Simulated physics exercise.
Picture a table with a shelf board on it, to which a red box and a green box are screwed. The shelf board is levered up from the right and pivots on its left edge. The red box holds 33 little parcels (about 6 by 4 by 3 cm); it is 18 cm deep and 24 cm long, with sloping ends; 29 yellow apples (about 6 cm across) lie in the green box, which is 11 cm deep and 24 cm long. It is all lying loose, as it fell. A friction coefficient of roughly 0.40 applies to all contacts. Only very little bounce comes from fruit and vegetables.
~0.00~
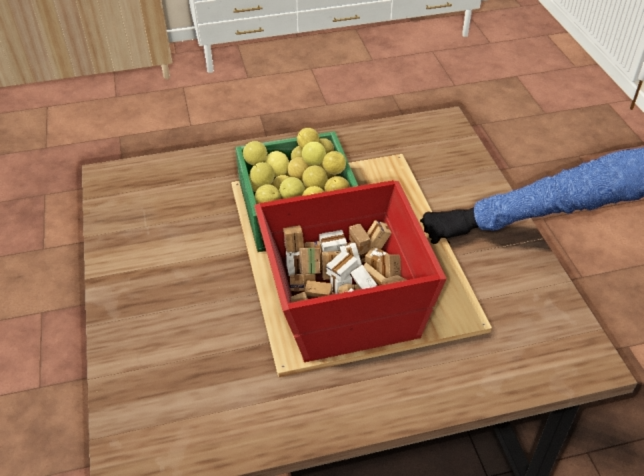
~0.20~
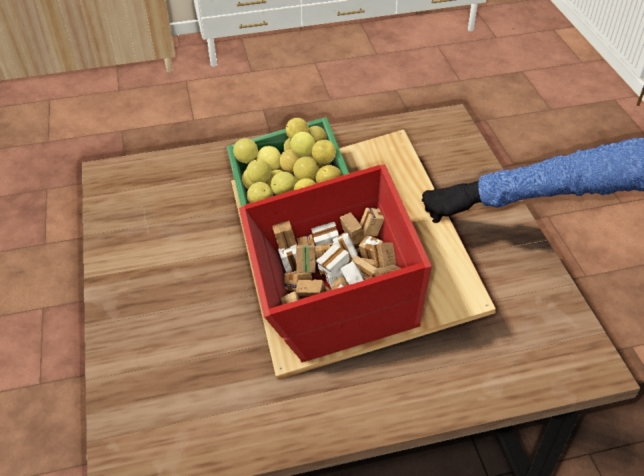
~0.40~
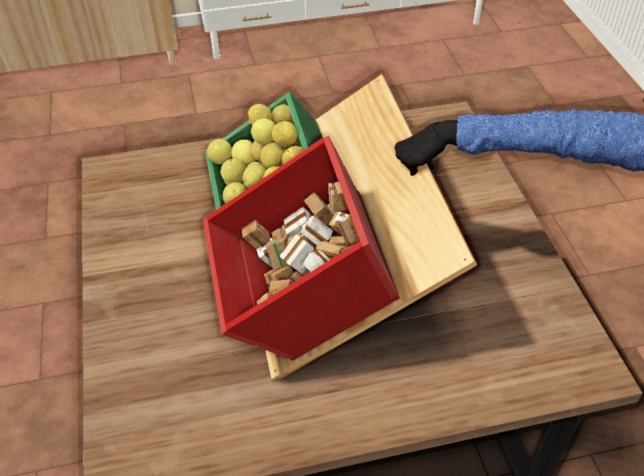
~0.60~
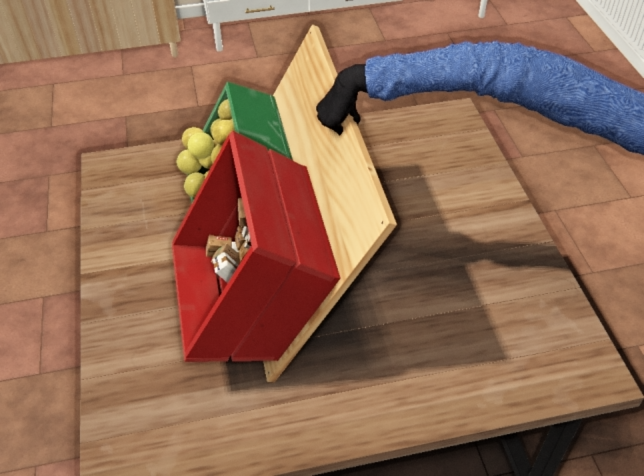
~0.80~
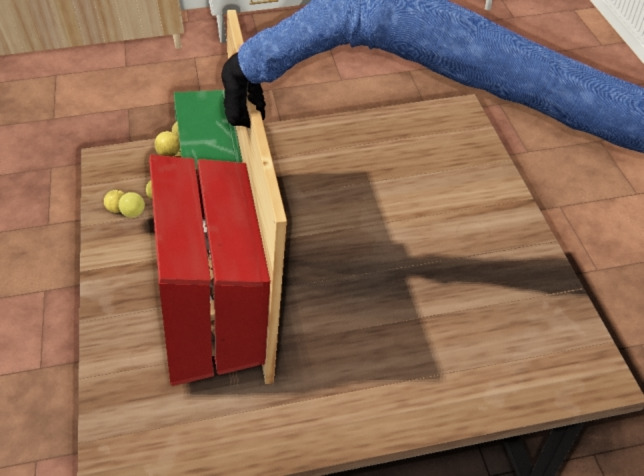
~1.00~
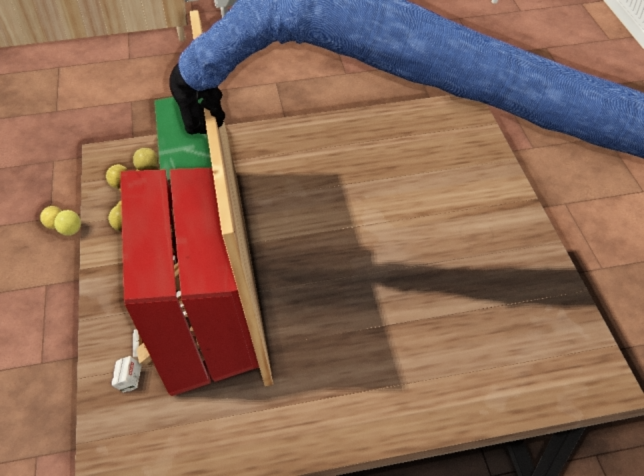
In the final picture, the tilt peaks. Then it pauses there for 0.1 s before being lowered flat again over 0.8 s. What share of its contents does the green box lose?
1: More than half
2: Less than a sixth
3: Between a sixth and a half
Option 1: More than half.
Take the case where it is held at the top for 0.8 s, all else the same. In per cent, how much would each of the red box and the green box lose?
With that change, red box sheds 60 percent and green box sheds 90 percent.
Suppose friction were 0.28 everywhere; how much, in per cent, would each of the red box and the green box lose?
Red box 70, green box 70 per cent.
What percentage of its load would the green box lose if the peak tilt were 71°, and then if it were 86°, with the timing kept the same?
First 30 %, second 50 %.
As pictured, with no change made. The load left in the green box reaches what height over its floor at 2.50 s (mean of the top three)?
10 cm or thereabouts.
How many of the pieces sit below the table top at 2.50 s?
About 16.
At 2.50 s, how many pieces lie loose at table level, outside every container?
Some 25 in number.
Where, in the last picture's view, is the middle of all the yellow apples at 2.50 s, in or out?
At about (143, 205).
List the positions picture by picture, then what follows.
In the first picture (places track the rim corner closest to us here, unless another is named; the camera moves round a little), green box (by its farthest rim corner) (331, 133); red box (289, 306); tipped 0°; all still inside.
The second picture shows green box (322, 120); red box (270, 312); tipped 10°.
The third picture shows red box (225, 328); tipped 33°.
The fourth picture shows red box (185, 355); tipped 61°.
The fifth picture shows red box (170, 380); tipped 84°; 4 out, the lowest apple at (116, 201).
The sixth picture shows red box (168, 391); tipped 94°; 17 out, the lowest apple at (53, 218).
After 1.24 s, tilt 86°; the red box is down by 14 of 33 and the green box is down by 19 of 29.
After 1.54 s, tilt 40°; the red box is down by 19 of 33 and the green box is down by 21 of 29.
After 1.96 s, tilt 0°; the red box is down by 19 of 33 and the green box is down by 21 of 29.
Outcome (at 2.50 s), the red box is down by 19 of 33 and the green box is down by 21 of 29. Asked share, 21 of 29, 72 per cent.
